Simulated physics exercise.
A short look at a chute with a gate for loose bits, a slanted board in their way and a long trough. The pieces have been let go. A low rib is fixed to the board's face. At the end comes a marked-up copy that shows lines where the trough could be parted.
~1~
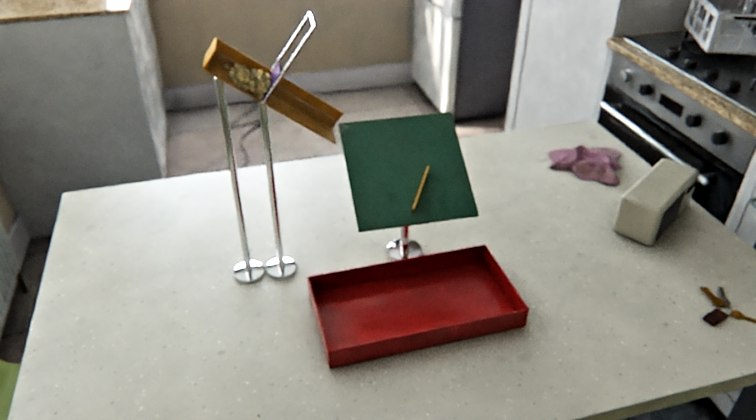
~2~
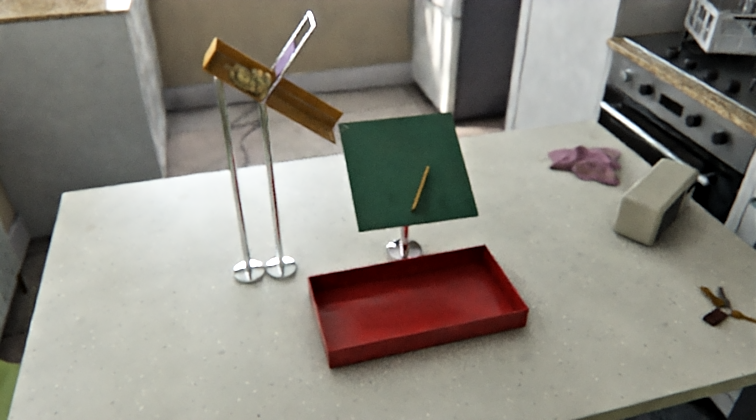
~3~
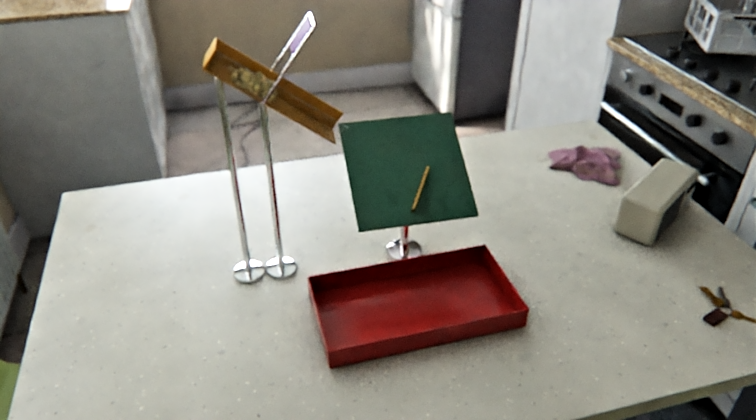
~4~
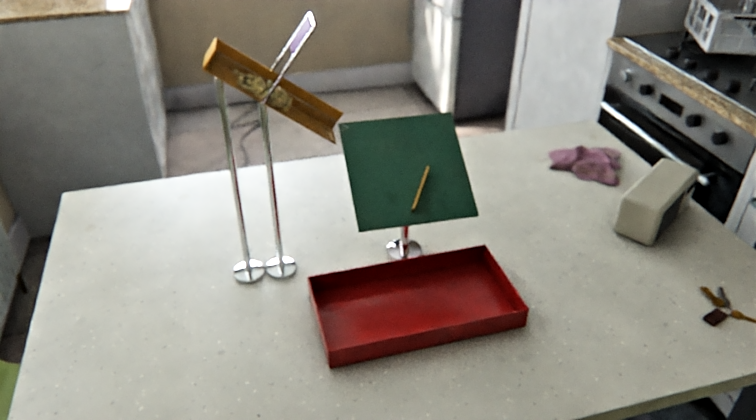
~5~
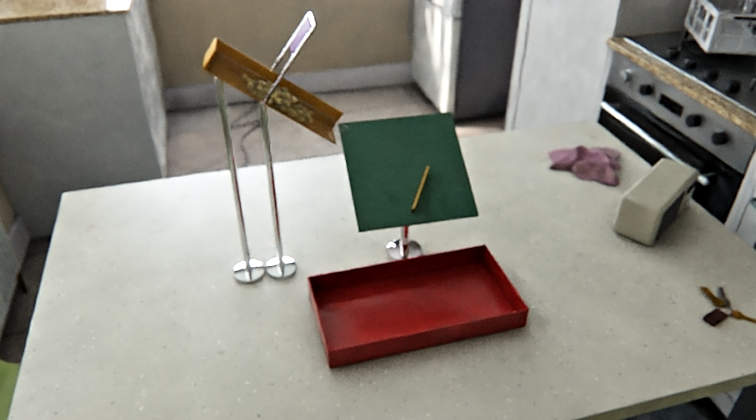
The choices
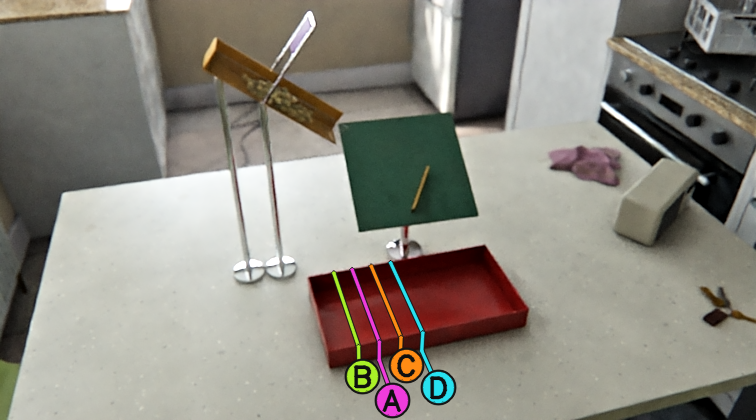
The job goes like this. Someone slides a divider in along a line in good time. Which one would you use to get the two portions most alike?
Line D does it best.
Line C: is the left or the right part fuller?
More lands on the right.
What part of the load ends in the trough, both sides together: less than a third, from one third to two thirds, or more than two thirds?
More than two thirds.
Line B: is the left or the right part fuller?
More lands on the right.
On the marked copy, line A crosses the front rim at (379, 340); line B crosses the front rim at (358, 345); line C crosses the front rim at (400, 336); line D crosses the front rim at (422, 331).
Choosing A, of what is caught, a stray few on the left of the divider, nearly all on the right.
Choosing B, of what is caught, none on the left of the divider, all on the right.
Choosing C, of what is caught, a small part on the left of the divider, nearly all on the right.
Choosing D, of what is caught, about half on the left of the divider, about half on the right.
